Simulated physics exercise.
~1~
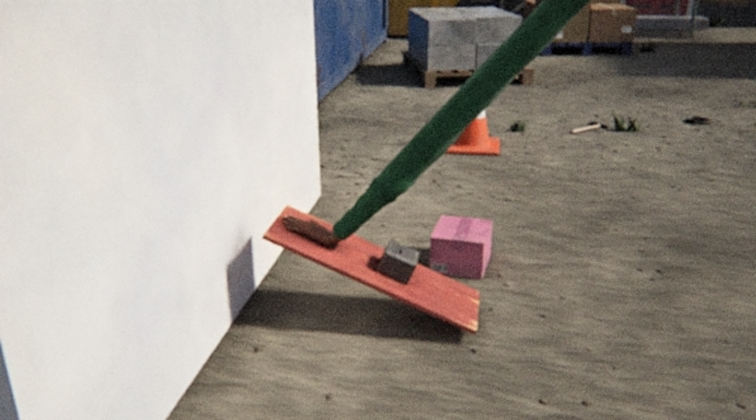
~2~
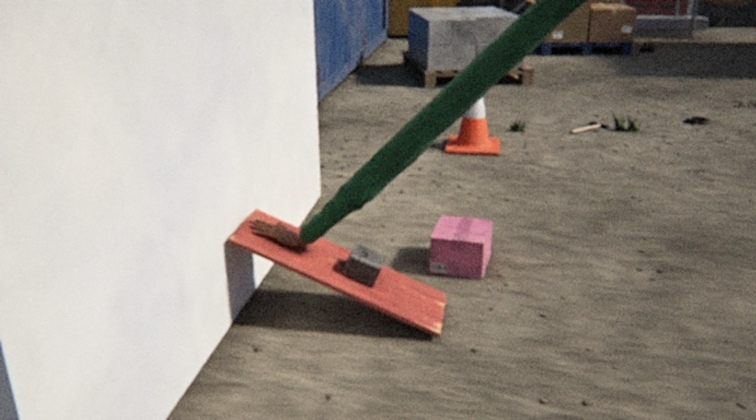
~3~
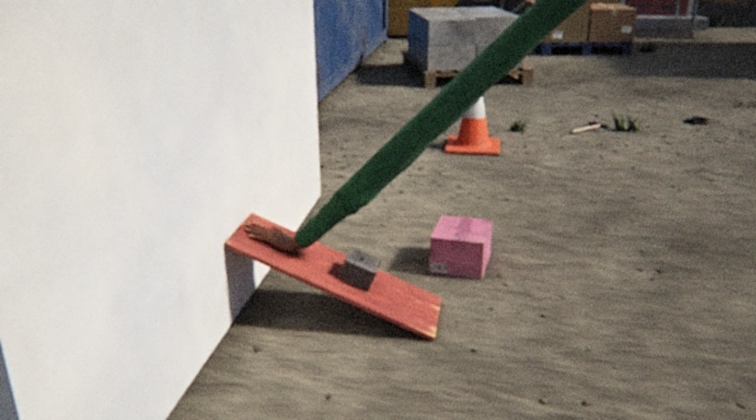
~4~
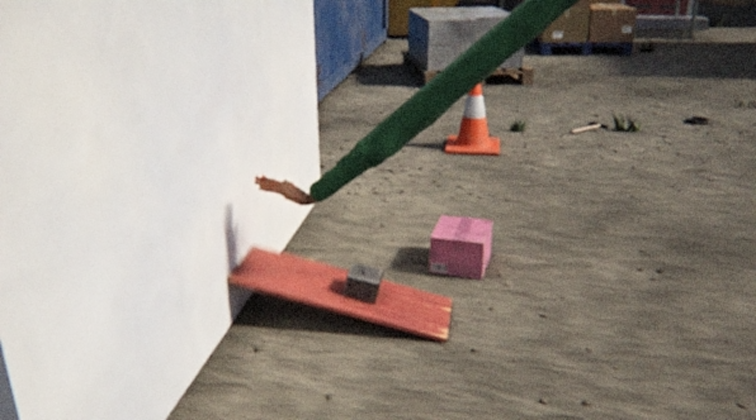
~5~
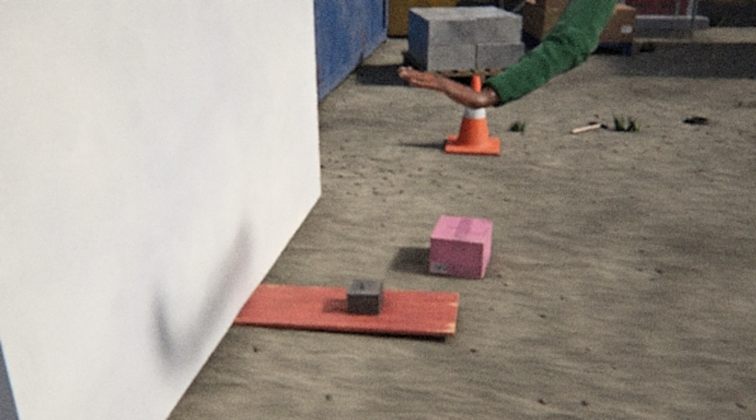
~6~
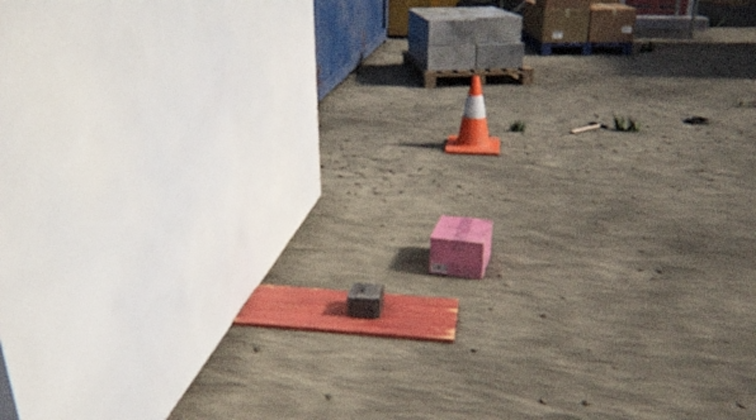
In the video, a hand in a green sleeve leans a red board carrying a small dark block against a white wall, near a pink box. The hand lets go and withdraws, and the board slides down until it lies flat on the ground, the block still on top.
